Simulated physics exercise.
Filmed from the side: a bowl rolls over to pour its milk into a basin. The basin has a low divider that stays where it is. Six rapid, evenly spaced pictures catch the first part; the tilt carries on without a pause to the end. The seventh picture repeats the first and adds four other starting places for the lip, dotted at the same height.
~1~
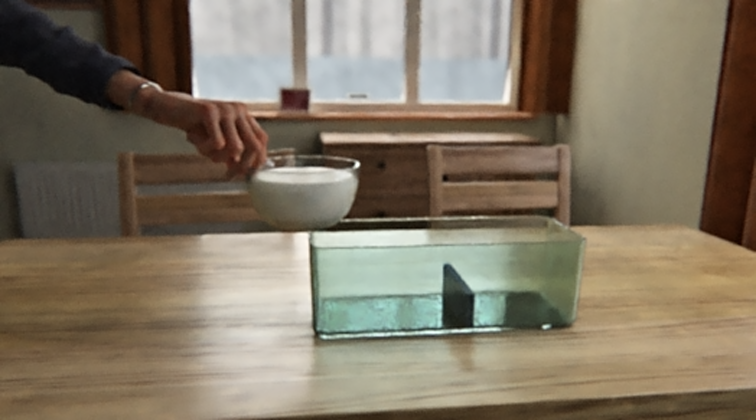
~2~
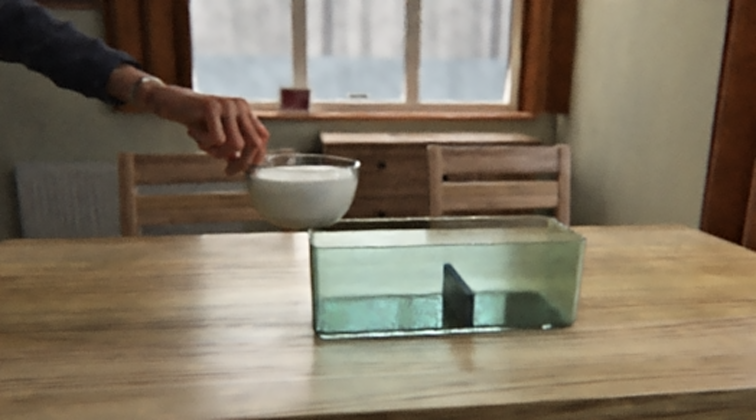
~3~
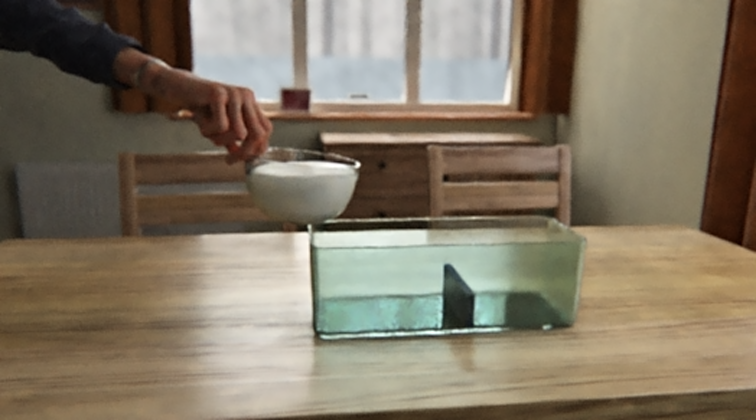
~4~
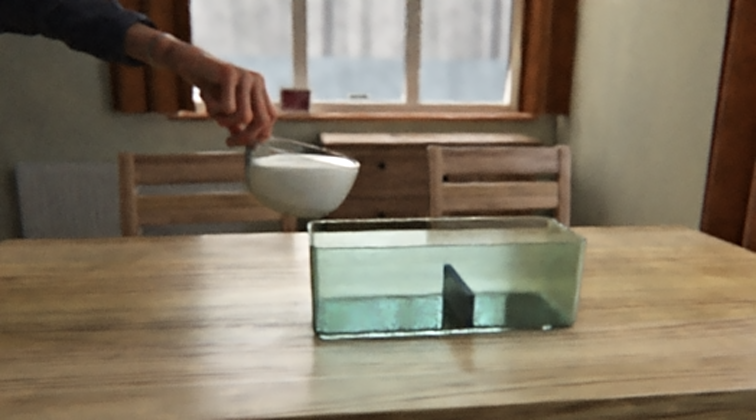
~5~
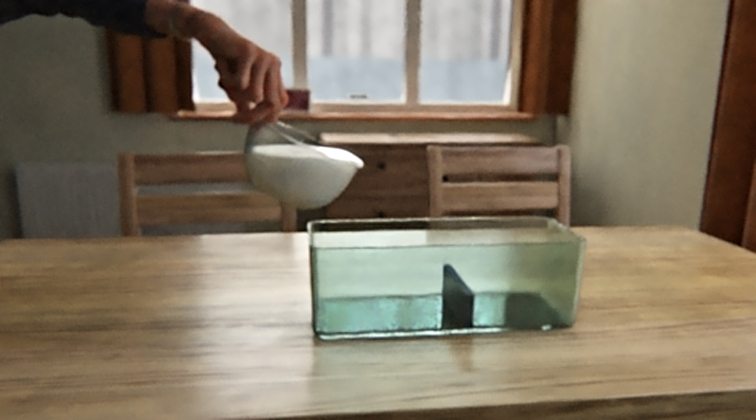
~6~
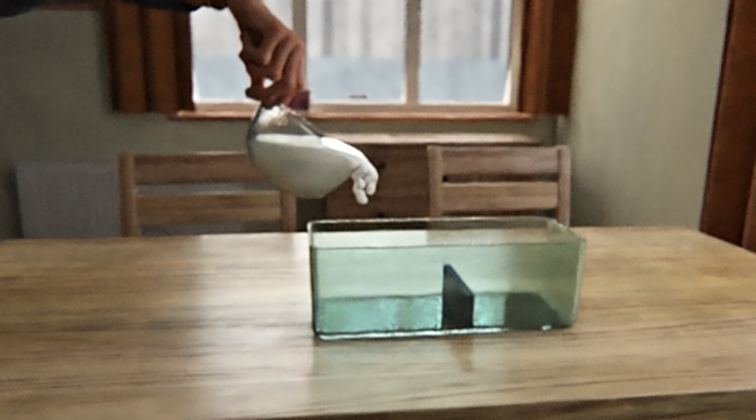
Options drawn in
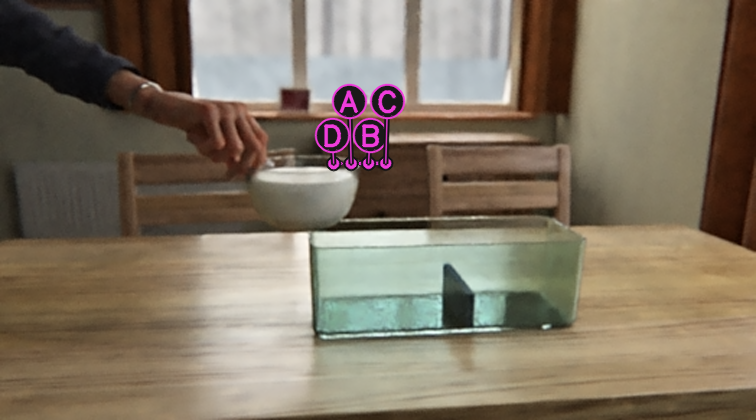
A hand reaching in from the left tilts a clear glass bowl of white milk to the right, gradually steepening it until milk curls over the lip. Below it, a greenish glass basin with a short, dark upright wall inside stands on a wooden table. The still, side-on view shows a dining room with two wooden chairs and a wood-framed window behind.
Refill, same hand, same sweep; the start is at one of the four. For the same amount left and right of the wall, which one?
Spot C.
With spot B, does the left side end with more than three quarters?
Yes.
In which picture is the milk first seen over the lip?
In picture 5.
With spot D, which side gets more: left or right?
More ends on the left.
In magenta, A at (351, 163); B at (368, 163); C at (385, 163); D at (333, 163).
With A, about 96 % ends left of the wall and 4 % right of it.
With B, about 85 % ends left of the wall and 15 % right of it.
With C, about 44 % ends left of the wall and 55 % right of it.
With D, about 93 % ends left of the wall and 7 % right of it.
